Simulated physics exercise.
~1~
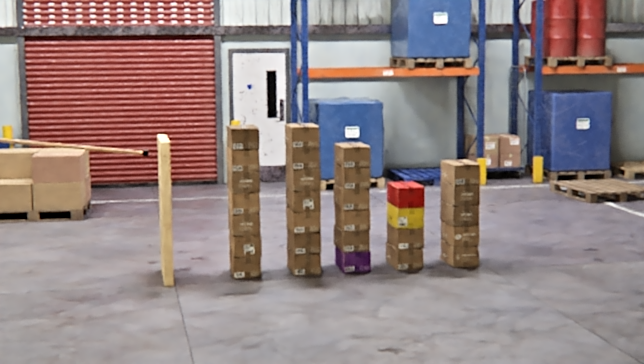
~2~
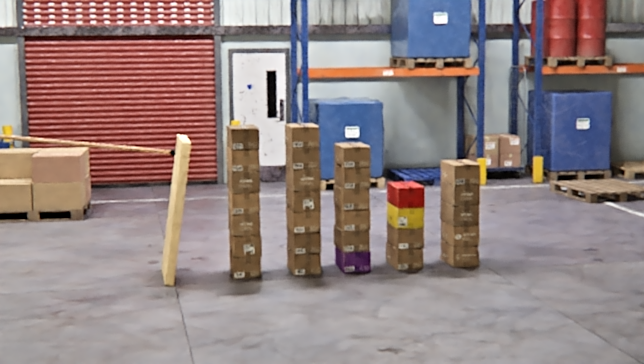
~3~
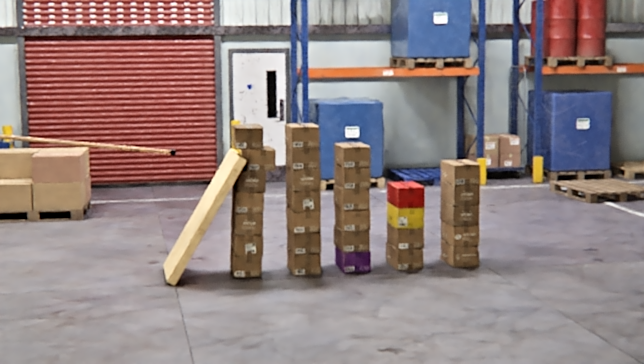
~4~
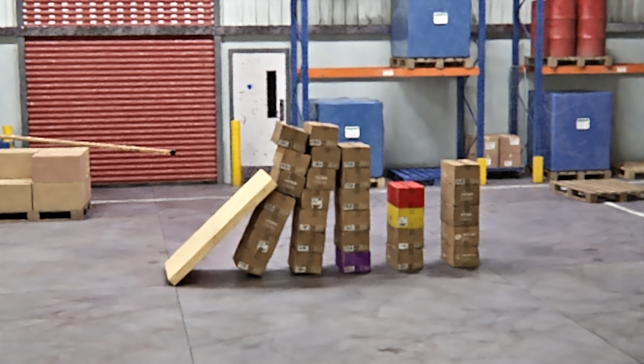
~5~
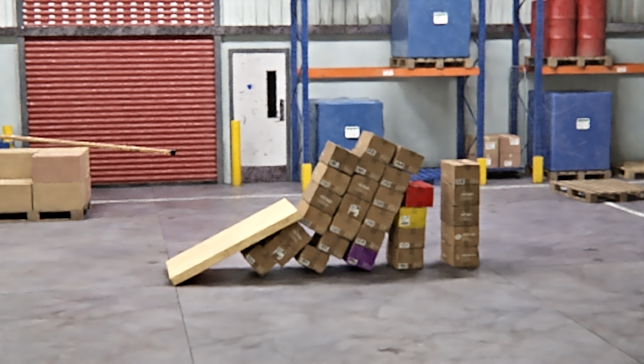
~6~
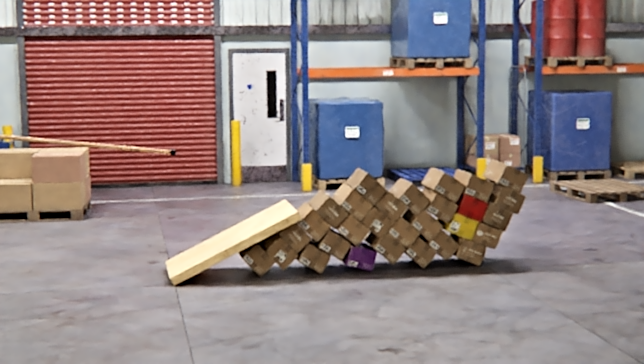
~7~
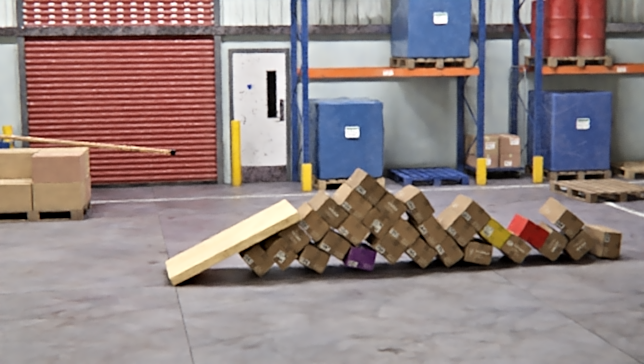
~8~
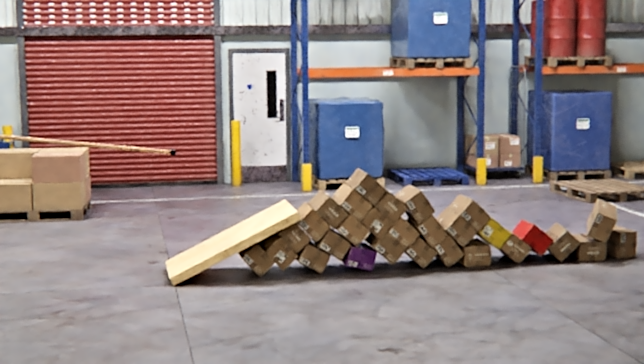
A long pole slides in from the left and nudges the top of a pale upright board, at the head of a row of five brown carton stacks on a grey warehouse floor, seen from the side by a still camera. Behind stand a red shutter, a white door and blue-wrapped loads by orange racking. The board tips right into the first stack, which leans on the next, and the toppling spreads through the purple, yellow and red cartons to the last stack. The row ends as a low, jumbled heap, the yellow and red cartons fallen and tilted toward the right, the board resting aslant at left.
